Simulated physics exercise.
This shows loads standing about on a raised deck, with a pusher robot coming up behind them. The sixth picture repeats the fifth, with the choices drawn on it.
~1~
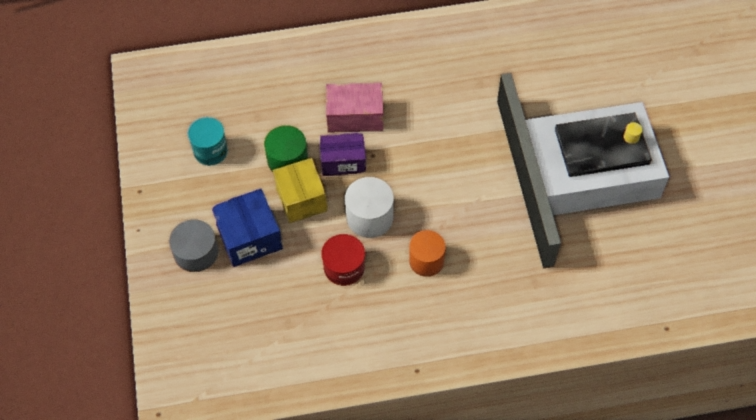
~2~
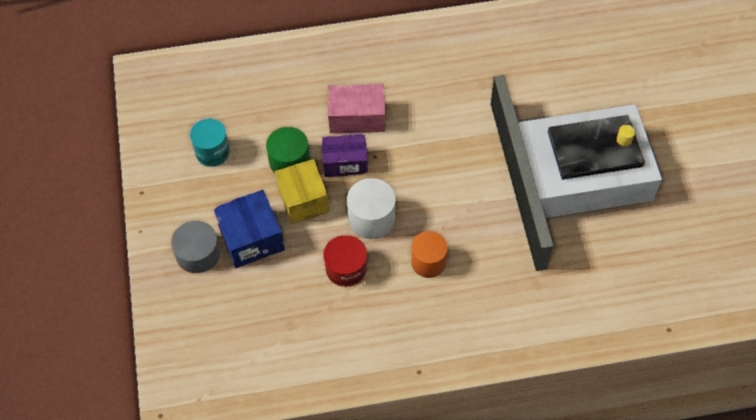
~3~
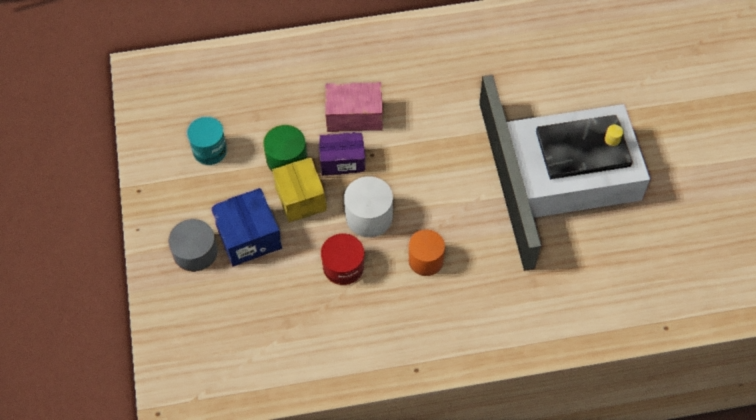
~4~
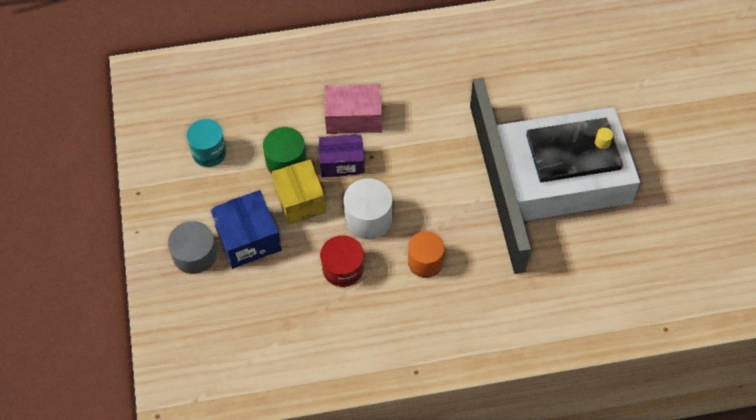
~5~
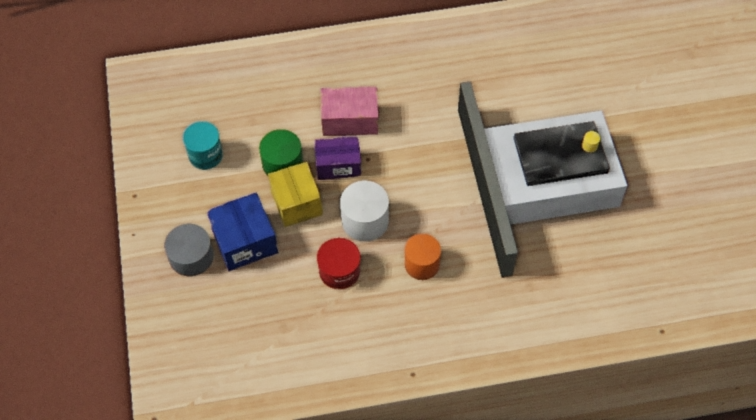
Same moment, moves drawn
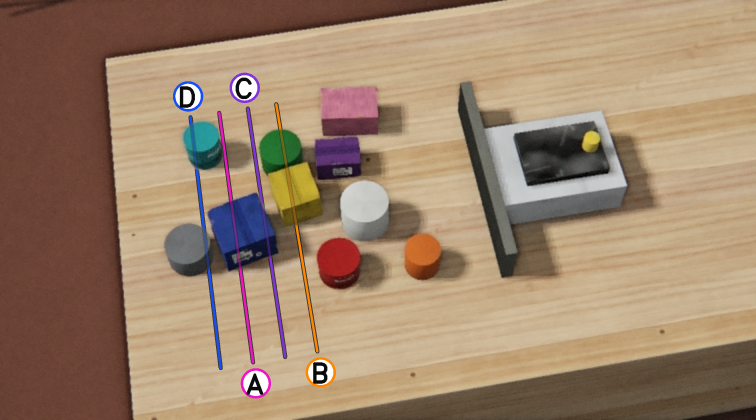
A white, boxy pusher robot with a black top, a yellow knob and a wide dark blade stands at the right of a pale wooden deck, seen from high above. Left of it sit a pink crate, purple, yellow and blue boxes, and teal, green, grey, white, red and orange canisters. The robot slides slowly leftward, blade first, while the loads stay put and the view jitters slightly.
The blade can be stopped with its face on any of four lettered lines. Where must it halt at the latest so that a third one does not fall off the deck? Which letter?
At D, and not beyond.
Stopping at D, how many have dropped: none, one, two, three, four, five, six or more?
By then, one.
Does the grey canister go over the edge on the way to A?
By then, yes.
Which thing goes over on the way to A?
It is the grey canister.
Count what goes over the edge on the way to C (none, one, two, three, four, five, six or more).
The count is none.
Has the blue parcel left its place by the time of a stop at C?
Yes.
On the marked copy, A at (235, 230); B at (296, 220); C at (265, 225); D at (205, 235).
Taking D. A third of the way, robot (455, 169); pink crate (336, 111); orange canister (377, 265).
Two thirds of the way, robot (352, 185); grey canister (160, 263); turquoise pail (178, 142).
When it is over, robot (273, 198); grey canister over the edge; blue parcel (129, 262); one fallen.
As for the rest, A is within the limit but short; B is within the limit but short; C is within the limit but short.
